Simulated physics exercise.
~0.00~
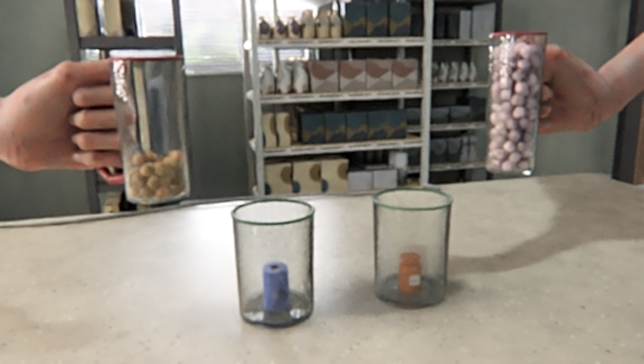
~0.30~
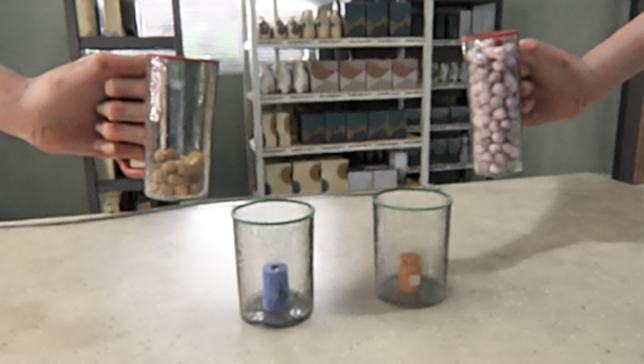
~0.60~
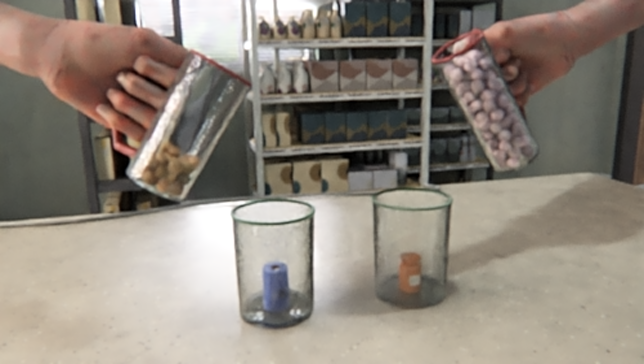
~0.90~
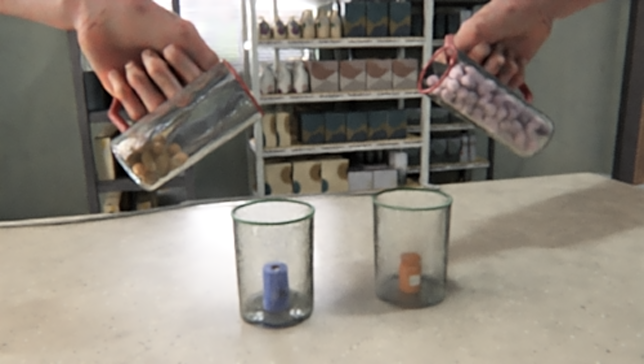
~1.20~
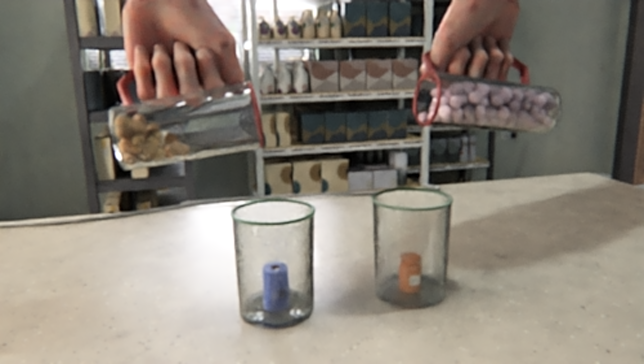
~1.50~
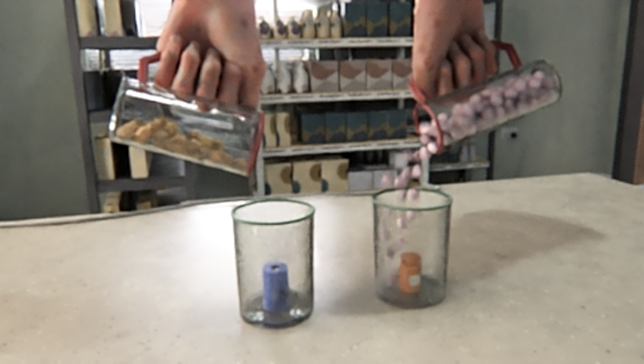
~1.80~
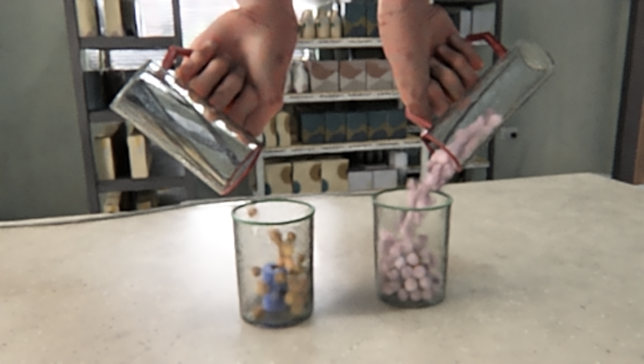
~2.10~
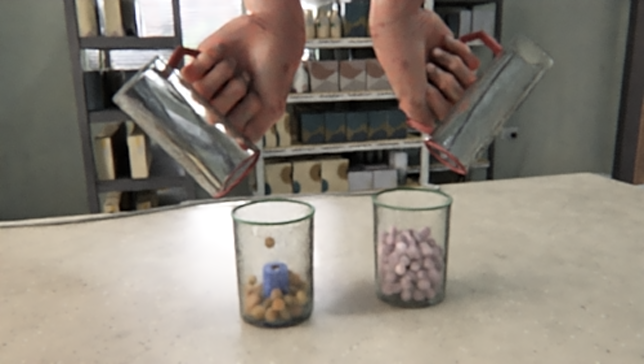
Two hands bring clear, red-rimmed cups inward above two glasses on a pale counter, the left cup holding a small amount of tan pieces and the right one filled with pinkish balls. A blue object stands in the left glass and an orange one in the right. The cups tip toward each other until they lie on their sides. The pinkish balls spill first, and the tan pieces soon tumble down too. Both cups end up tilted mouth downward and empty, with the blue object's top showing above the tan pieces and the orange object buried from view.
